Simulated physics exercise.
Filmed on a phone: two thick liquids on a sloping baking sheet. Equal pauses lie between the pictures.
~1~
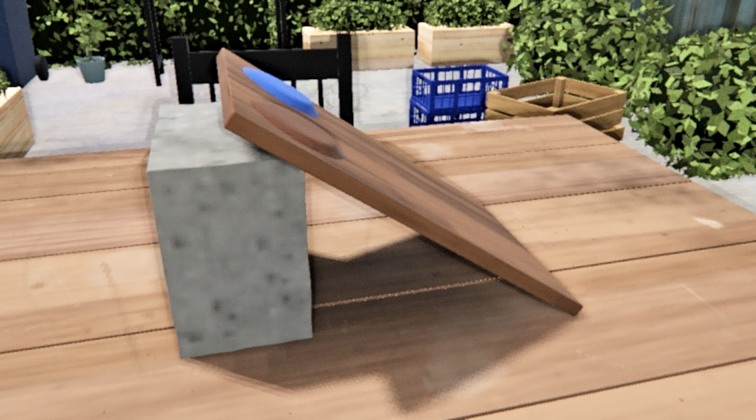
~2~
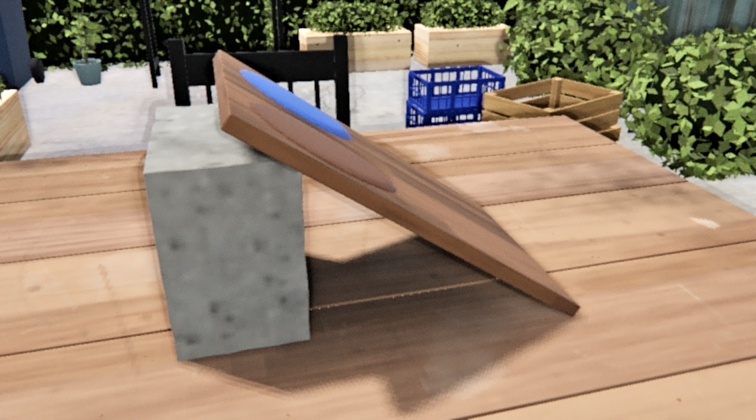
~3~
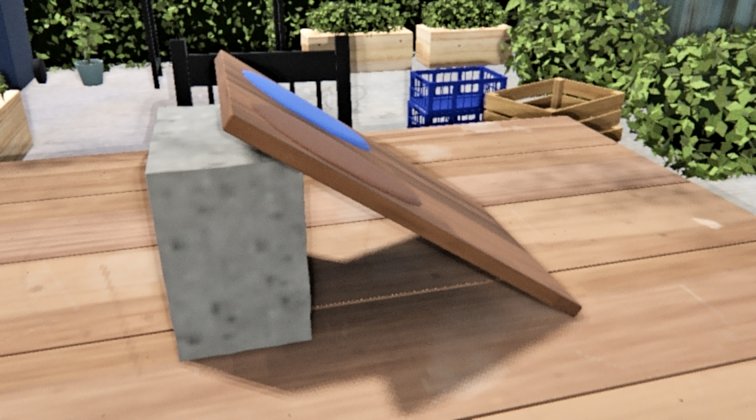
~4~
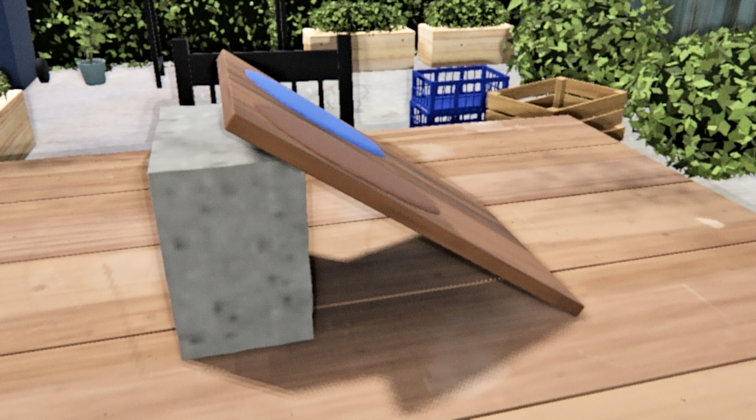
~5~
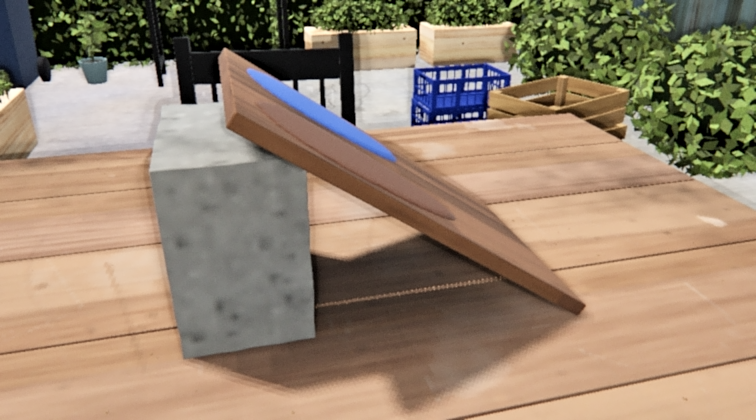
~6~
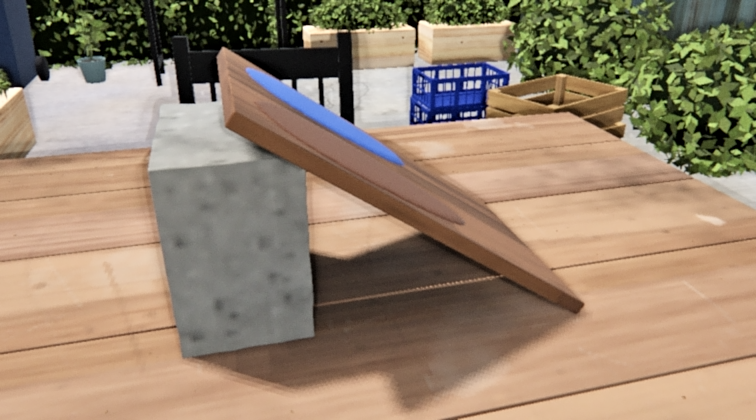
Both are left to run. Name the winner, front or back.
The nearer one gets there first.
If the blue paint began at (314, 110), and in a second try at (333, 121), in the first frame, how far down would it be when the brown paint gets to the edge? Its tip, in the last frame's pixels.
At about (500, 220), and at (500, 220).
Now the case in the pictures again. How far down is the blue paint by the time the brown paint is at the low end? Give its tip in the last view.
Roughly at (471, 201).
A moment on, the brown paint is three quarters of the way down; the blue paint is three quarters of the way down.
Further on, the brown paint is close to the edge; the blue paint is three quarters of the way down.
When it is over, the brown paint is at the low edge; the blue paint is three quarters of the way down.
